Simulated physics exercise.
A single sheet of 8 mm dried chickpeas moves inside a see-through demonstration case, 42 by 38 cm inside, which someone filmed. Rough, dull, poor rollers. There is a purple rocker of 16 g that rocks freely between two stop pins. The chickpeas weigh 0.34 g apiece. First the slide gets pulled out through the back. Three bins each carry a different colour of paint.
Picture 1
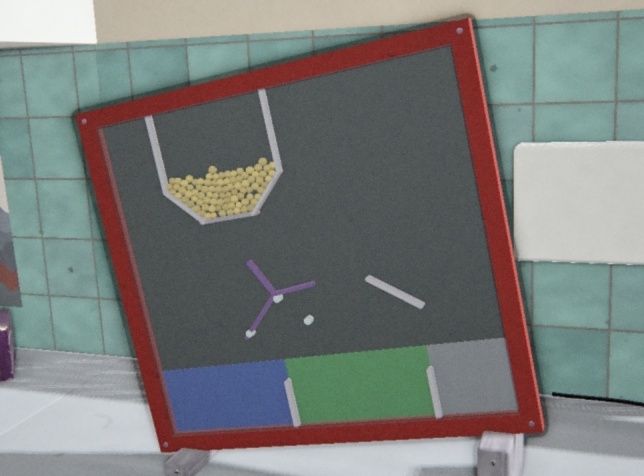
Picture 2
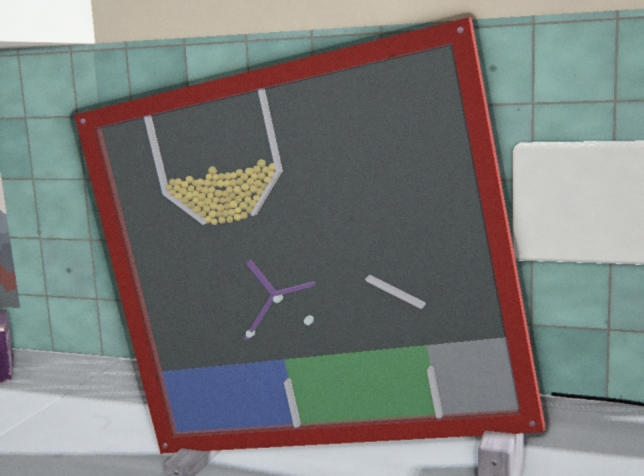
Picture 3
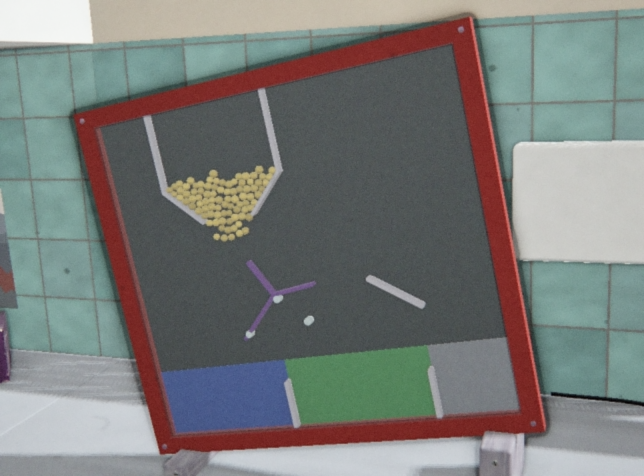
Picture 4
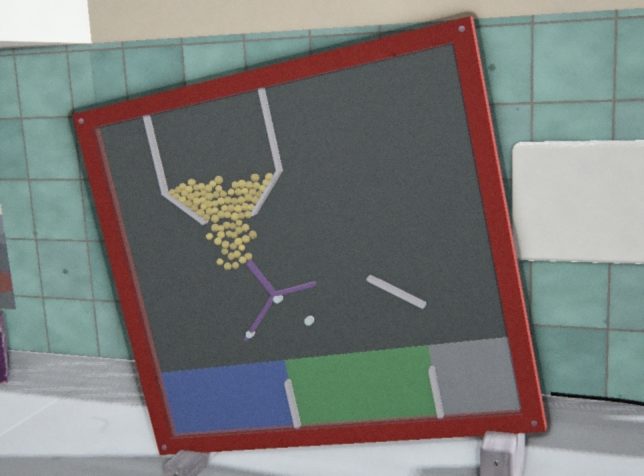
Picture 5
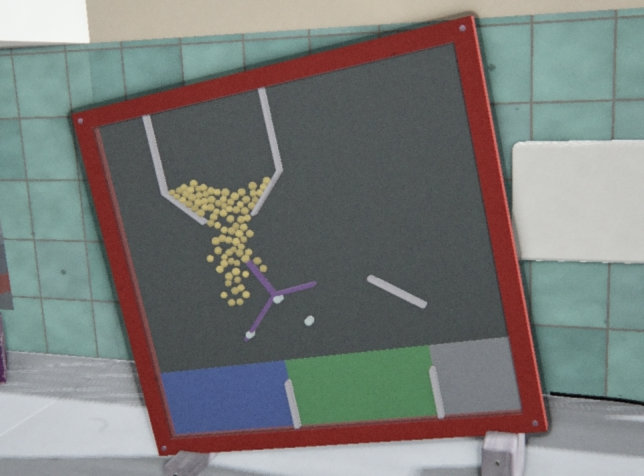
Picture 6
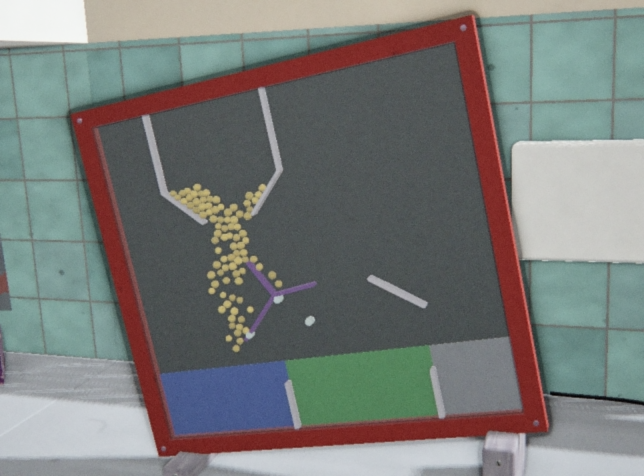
Yellow chickpeas pouring from a funnel-shaped hopper in a tilted red-framed case, streaming down around a still purple three-armed rocker.
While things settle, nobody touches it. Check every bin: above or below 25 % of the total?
Blue above, green below, grey below 25 %.
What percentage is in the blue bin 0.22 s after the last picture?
I'd say some 75 in a hundred.
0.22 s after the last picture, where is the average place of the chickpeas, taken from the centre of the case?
Offset: Approx. 10 cm left, 15 cm below.
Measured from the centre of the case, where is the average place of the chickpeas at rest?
The middle sits around 11 cm left of it and 18 cm below it.
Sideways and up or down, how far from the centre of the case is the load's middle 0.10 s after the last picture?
Roughly 9 centimetres to the left and 8 centimetres below.
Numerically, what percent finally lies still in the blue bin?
Around 95 %.
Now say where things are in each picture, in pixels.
In the first frame, tilted 10° anticlockwise; about 90 chickpeas; chickpeas centred (225, 190); purple rocker (278, 298) tilted 39°; blue (229, 397), green (360, 386), grey (473, 377); slide (203, 222) to (257, 213).
In the second frame, chickpeas centred (225, 194); 5 out, bottom chickpea (214, 222).
In the third frame, chickpeas centred (219, 200); 16 out, bottom chickpea (224, 238).
In the fourth frame, chickpeas centred (225, 208); 29 out, bottom chickpea (228, 266); purple rocker (278, 299) tilted 39°.
In the fifth frame, chickpeas centred (224, 230); 42 out, bottom chickpea (232, 303).
In the sixth frame, chickpeas centred (234, 246); 55 out, bottom chickpea (236, 349); purple rocker (278, 299) tilted 39°; wall ends (288, 383), (433, 370), (371, 278) to (424, 305), (145, 113) to (204, 222), (254, 213) to (261, 86).
Then, 0.10 s after the last picture, the chickpeas' middle is 9 cm left of and 8 cm below the centre; blue 35 %; purple rocker left end down 39°.
Then, 0.22 s after the last picture, the chickpeas' middle is 10 cm left of and 15 cm below the centre; blue 75 %; purple rocker left end down 39°.
Then, 0.45 s after the last picture, the chickpeas' middle is 11 cm left of and 18 cm below the centre; blue 95 %; purple rocker left end down 39°.
At rest 1.4 s after the last picture, blue 95 %, green 0 %, grey 0 %, elsewhere 5 %; purple rocker left end down 39°.
